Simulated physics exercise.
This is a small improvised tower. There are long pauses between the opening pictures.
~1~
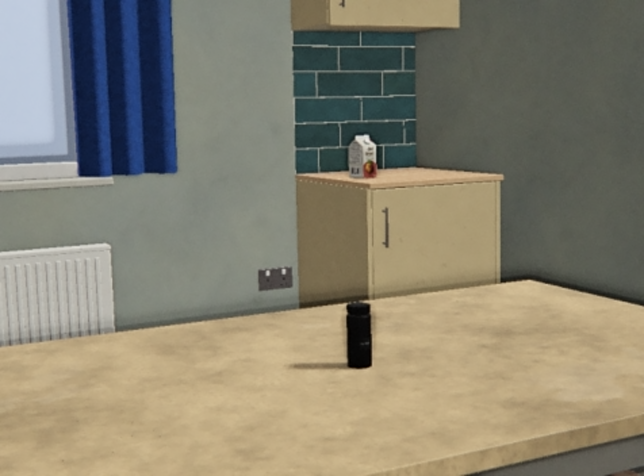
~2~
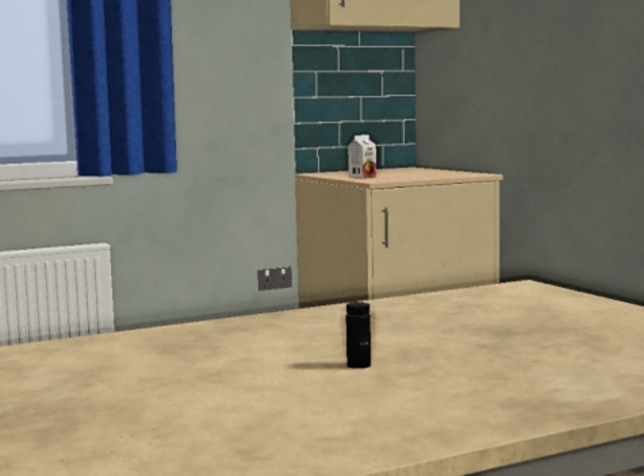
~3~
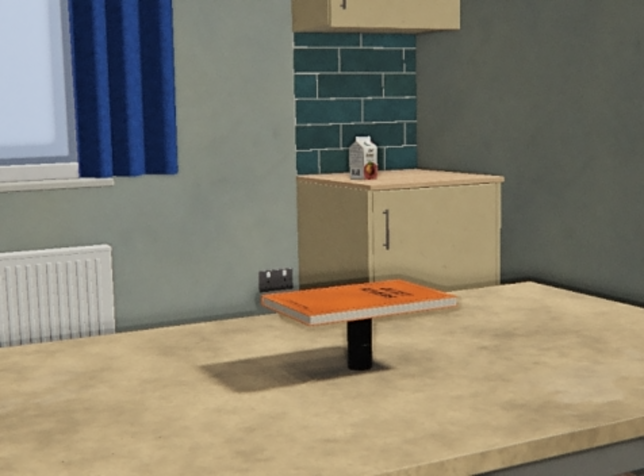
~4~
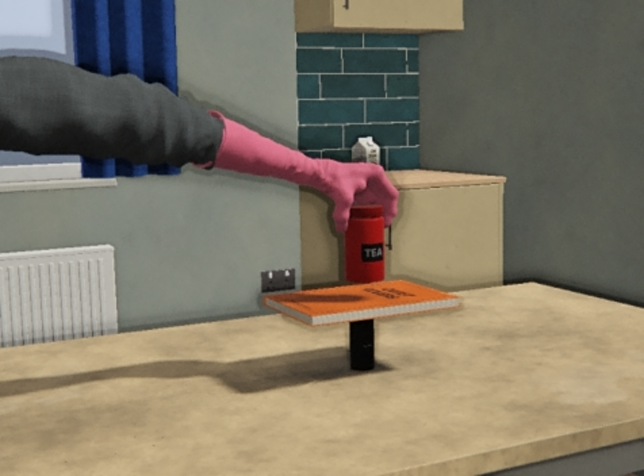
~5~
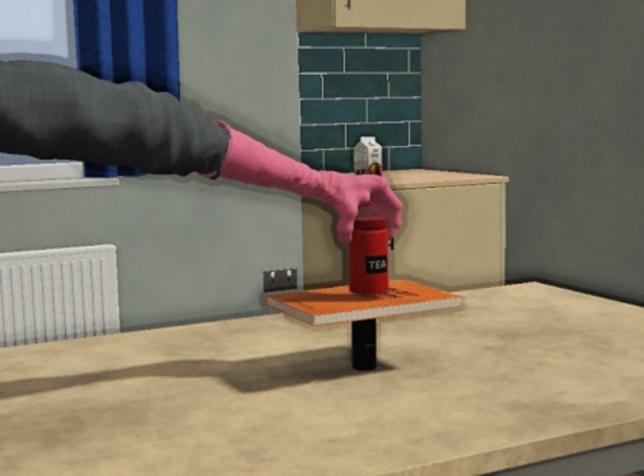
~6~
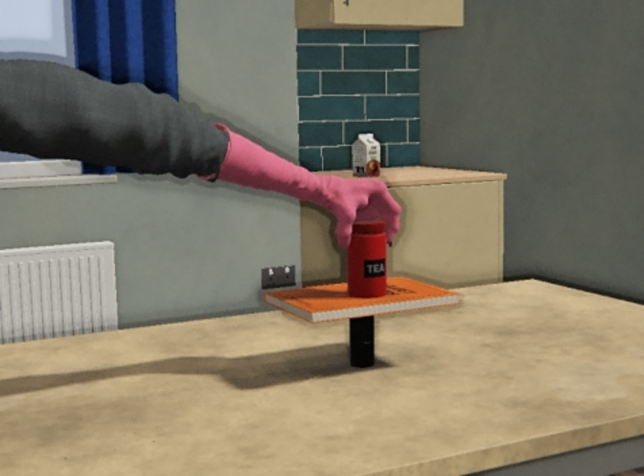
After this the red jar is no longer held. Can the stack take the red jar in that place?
It keeps its balance.
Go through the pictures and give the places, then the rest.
In the first frame, the last thing is not in view yet.
In the second frame, the last thing is not in view yet.
In the third frame, the last thing is not in view yet; orange book (358, 301).
The fourth frame shows coming down; red jar (364, 243); orange book (361, 301).
The fifth frame shows coming down; red jar (368, 255); orange book (363, 301).
The sixth frame shows set down, still held; red jar (367, 259); orange book (361, 298).
Then, 0.30 s after the last picture, nothing has stirred.
Then, 0.70 s after the last picture, red jar resting near (367, 259).
At rest, all 3 in place. Seen from the same camera at the end, red jar near (367, 259). The stack holds.
